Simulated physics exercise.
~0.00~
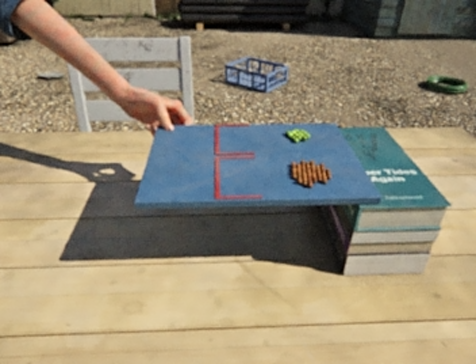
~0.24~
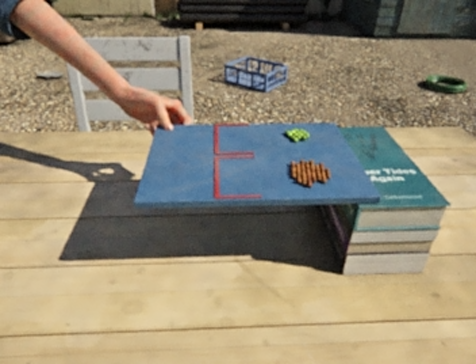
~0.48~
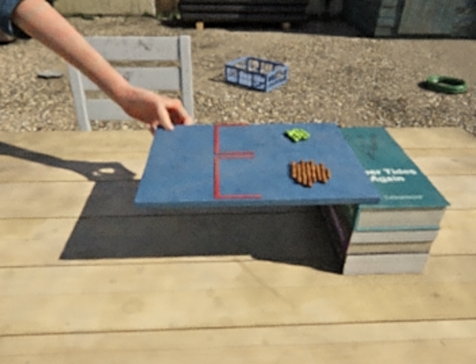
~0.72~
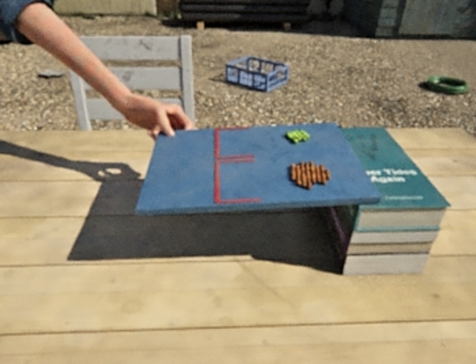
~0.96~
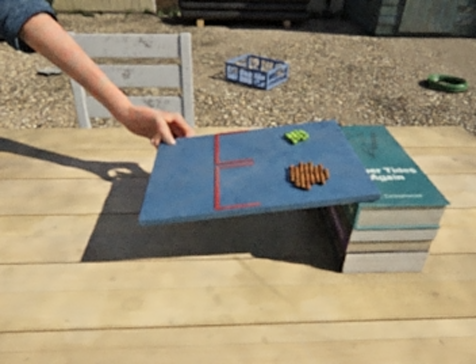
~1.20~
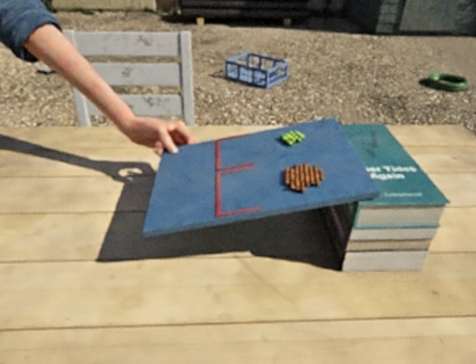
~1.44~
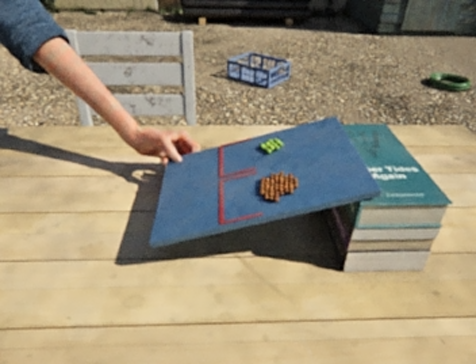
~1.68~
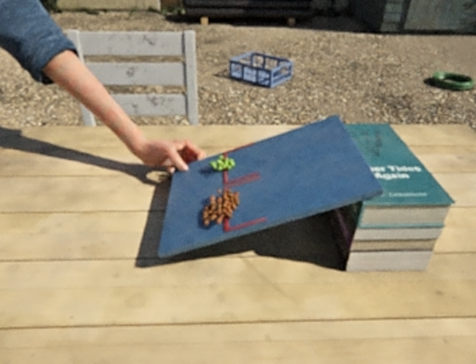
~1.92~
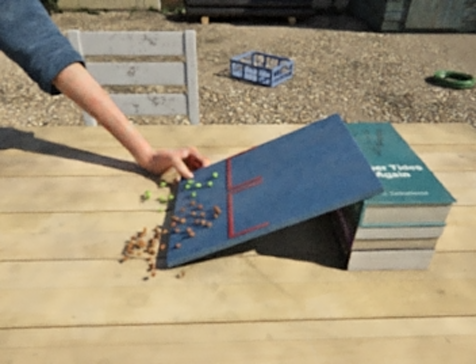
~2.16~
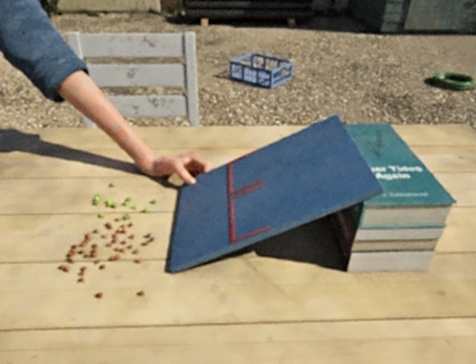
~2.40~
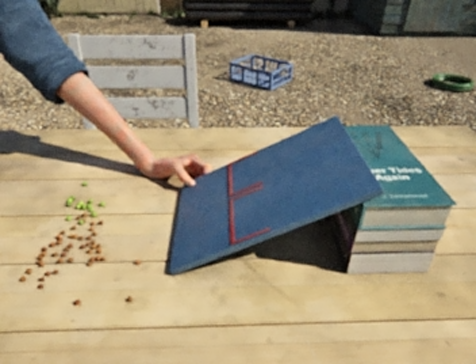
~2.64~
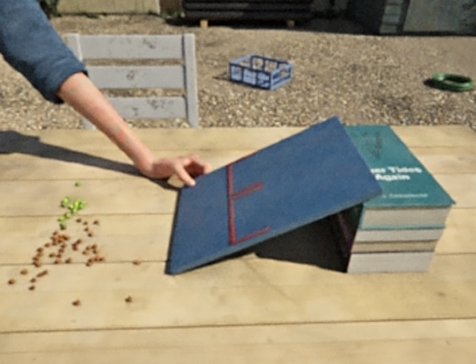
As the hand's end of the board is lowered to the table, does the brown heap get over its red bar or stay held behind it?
The brown heap gets over its red bar. It slides off the low end and scatters on the table, as the green heap does too.
